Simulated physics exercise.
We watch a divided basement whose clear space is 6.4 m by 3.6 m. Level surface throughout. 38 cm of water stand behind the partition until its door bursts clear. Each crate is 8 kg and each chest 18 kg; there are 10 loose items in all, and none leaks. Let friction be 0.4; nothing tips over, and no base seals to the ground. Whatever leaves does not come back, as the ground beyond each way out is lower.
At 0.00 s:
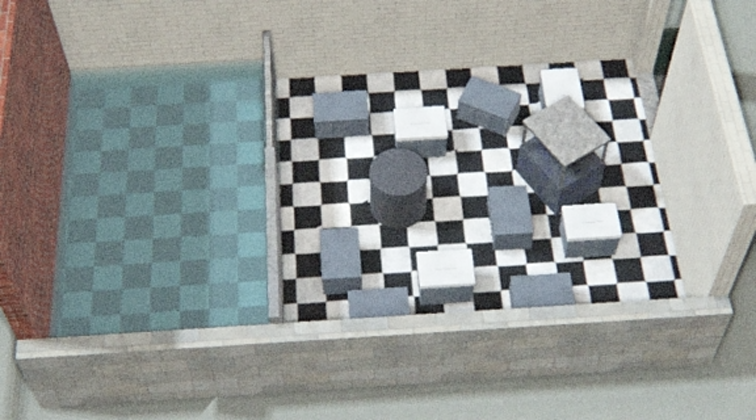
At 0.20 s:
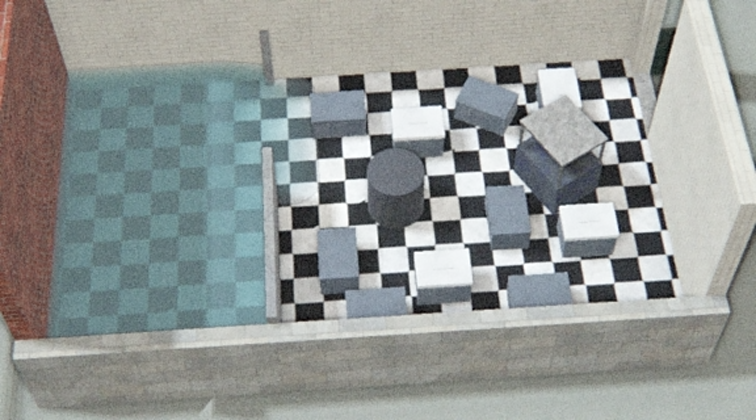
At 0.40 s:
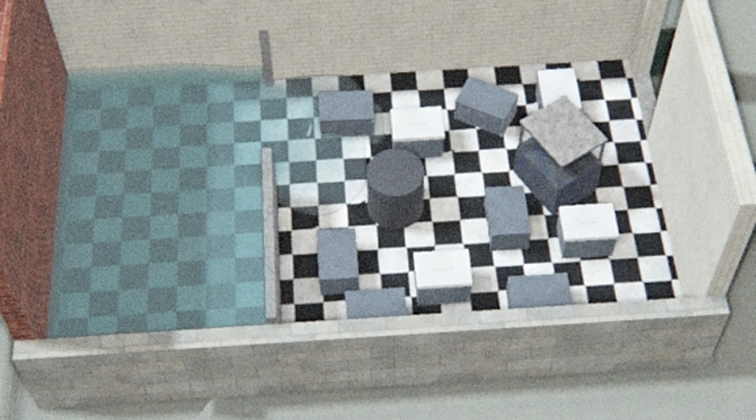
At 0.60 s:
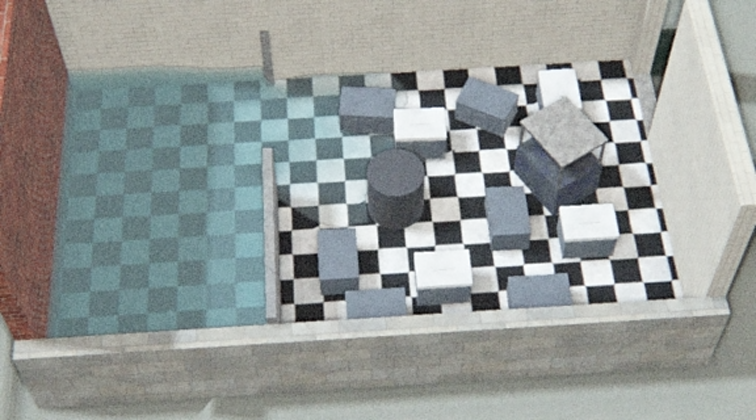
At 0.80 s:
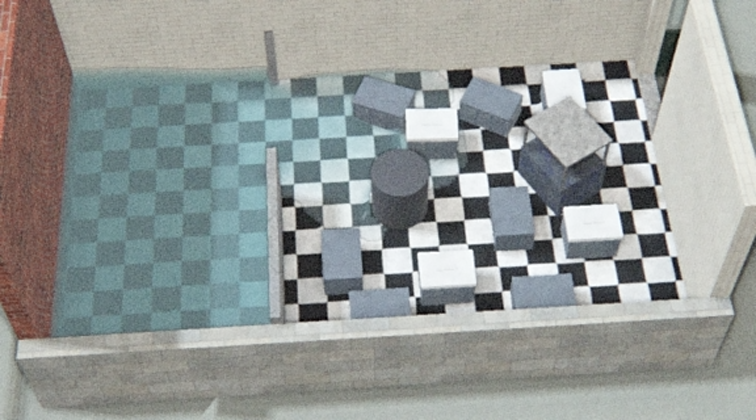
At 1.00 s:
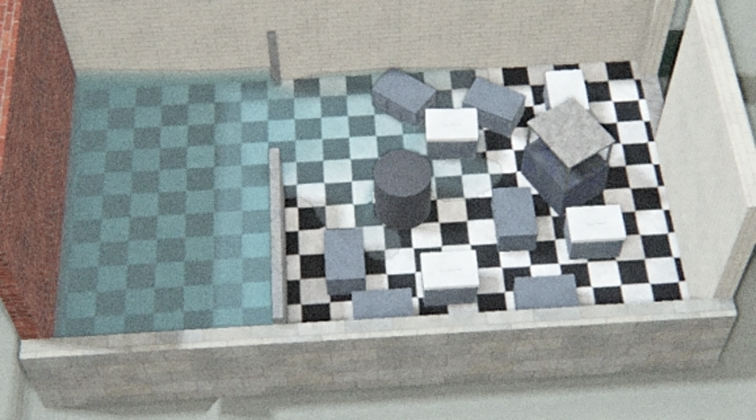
Teal water spreading through a gap in a dividing wall across a checkered floor, pushing a grey block, then a white one, rightward.
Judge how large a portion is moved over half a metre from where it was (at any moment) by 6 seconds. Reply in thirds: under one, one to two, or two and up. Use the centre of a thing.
One to two thirds.
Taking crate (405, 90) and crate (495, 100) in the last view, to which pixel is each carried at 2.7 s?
(543, 61) and (602, 73), roughly.
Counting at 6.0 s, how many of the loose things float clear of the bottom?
It comes to 5 of them.
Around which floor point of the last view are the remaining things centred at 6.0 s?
Mean position approx. (452, 288).
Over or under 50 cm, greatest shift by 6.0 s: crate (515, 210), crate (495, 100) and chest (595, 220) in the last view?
First crosses the line, second crosses the line, third stays inside the line.
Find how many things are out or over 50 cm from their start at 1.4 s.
At that time I count 2.
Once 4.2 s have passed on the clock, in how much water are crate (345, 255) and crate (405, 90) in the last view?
I'd estimate 2 cm for the first and 22 cm for the second.
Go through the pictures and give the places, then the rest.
A crate at (341, 106), on the bottom; a chest at (420, 122), on the bottom; water covers 8.0 m2; 0 of 10 have shifted, in the first picture.
A crate at (338, 106), on the bottom; a chest at (418, 122) rests on the ground; 8.9 m2 under water; 0 of 10 have shifted, in the second picture.
A crate at (346, 105) rests on the ground, 9 cm from its start; a chest at (418, 123), on the bottom; 9.8 m2 under water; 1 of 10 have shifted, in the third picture.
A crate at (368, 102), on the bottom, 33 cm from its start; a chest at (420, 123), on the bottom; 10.6 m2 under water; 1 of 10 have shifted, in the fourth picture.
A crate at (384, 96) rests on the ground, 47 cm from its start; a chest at (432, 124) rests on the ground, 11 cm from its start; water covers 11.3 m2; 2 of 10 have shifted, in the fifth picture.
A crate at (404, 90) floats, 68 cm from its start; a chest at (452, 124), on the bottom, 29 cm from its start; water covers 12.0 m2; 2 of 10 have shifted, in the sixth picture.
After 1.4 s 2 of 10 are over 50 cm from their spots; 1 afloat.
After 2.7 s 5 of 10 are over 50 cm from their spots; 4 afloat.
After 4.2 s 5 of 10 are over 50 cm from their spots; 4 afloat.
After 6.0 s 5 of 10 are over 50 cm from their spots, and 5 have been at some point; 5 afloat.
